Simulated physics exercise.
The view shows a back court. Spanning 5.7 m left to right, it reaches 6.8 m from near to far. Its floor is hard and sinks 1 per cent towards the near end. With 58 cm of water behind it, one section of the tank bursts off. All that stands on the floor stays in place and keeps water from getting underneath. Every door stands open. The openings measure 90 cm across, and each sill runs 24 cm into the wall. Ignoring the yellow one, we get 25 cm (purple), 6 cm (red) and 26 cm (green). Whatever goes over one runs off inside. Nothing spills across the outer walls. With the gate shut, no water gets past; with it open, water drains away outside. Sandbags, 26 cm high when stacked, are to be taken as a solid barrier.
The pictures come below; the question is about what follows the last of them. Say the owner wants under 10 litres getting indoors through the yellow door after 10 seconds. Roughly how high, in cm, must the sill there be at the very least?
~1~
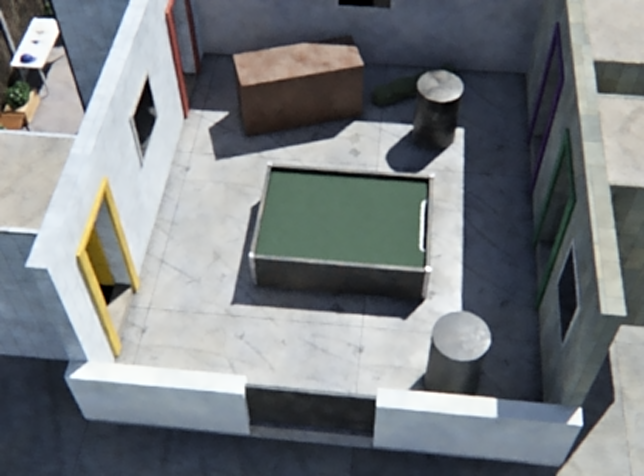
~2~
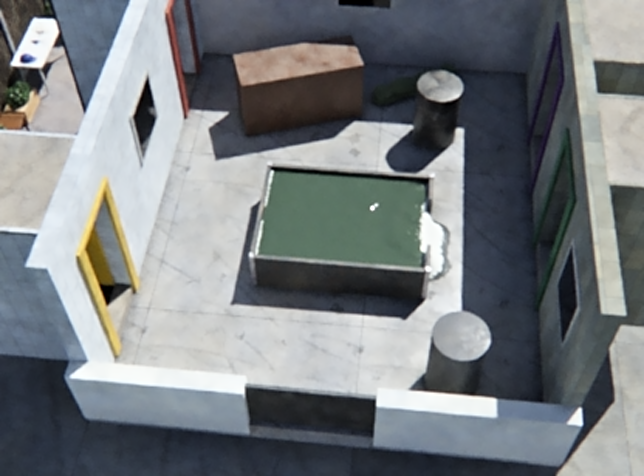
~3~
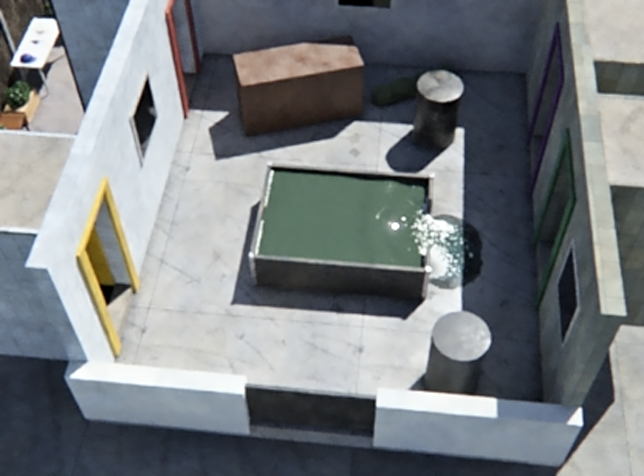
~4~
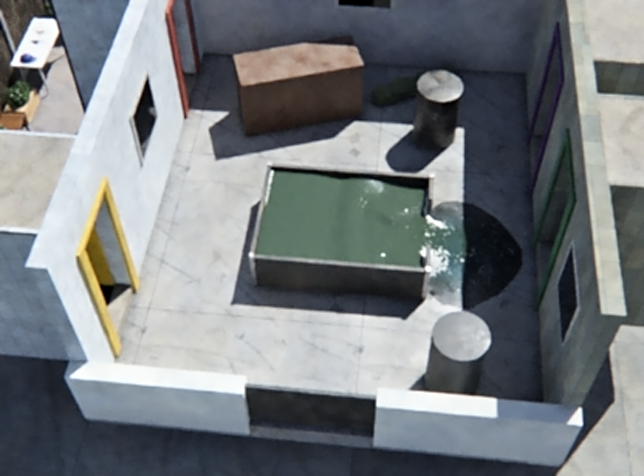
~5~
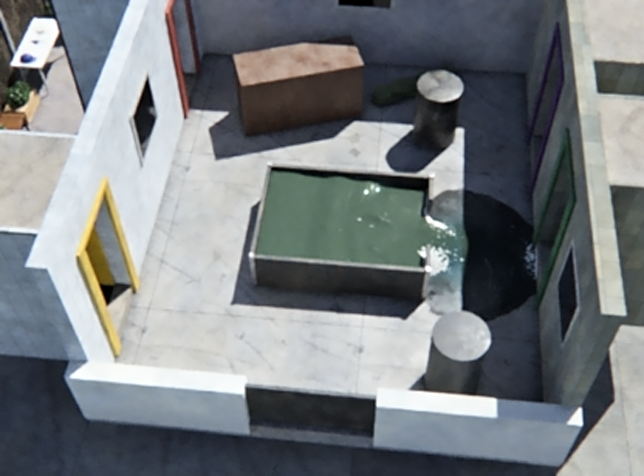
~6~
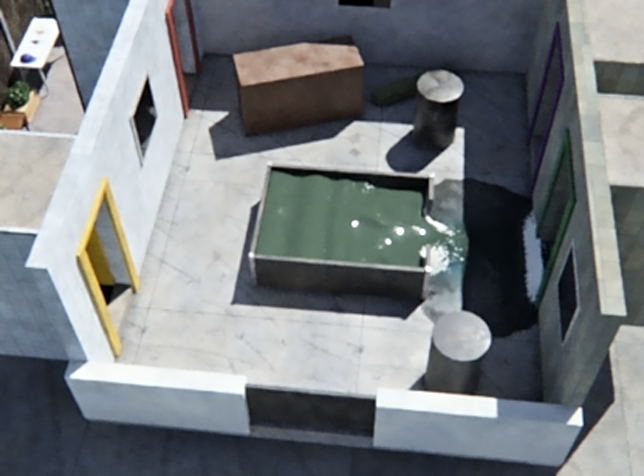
At the very least some 7.5 cm.
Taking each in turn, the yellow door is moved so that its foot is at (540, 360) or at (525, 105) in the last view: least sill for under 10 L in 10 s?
16 and 12.5 cm.
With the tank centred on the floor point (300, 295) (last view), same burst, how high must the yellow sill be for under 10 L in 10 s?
New minimum height: Approx. 7.0 cm.
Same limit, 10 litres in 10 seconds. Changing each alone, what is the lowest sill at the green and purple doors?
About 30 cm at green and about 8.5 cm at purple.
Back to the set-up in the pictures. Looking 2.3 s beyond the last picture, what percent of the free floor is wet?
I'd say near 30 percent.
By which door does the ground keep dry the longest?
Last comes the red one.
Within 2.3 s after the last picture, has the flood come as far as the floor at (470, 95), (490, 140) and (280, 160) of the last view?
In turn: Under water, under water, not reached.
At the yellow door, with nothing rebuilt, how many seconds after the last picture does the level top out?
Around 8.5 seconds.
Then, 0.7 s after the last picture water covers 15 % of the floor, deepest (36 cm) near (429, 254); it has not reached the yellow door.
Then, 2.3 s after the last picture water covers 30 % of the floor, deepest (30 cm) near (537, 435); it has not reached the yellow door.
Then, 9.3 s after the last picture water covers 95 % of the floor, deepest (14 cm) near (523, 434); 9 cm at the yellow door, 0 litres in over its 19 cm sill.
At the yellow door as built, the water peaked near 11 cm, 8.3 s after the last picture.
Run again over the same 10 s with other heights there, 18 litres in over 6.5 cm, 4 litres over 8.5 cm. The limit of 10 litres is kept from about 7.5 cm up.
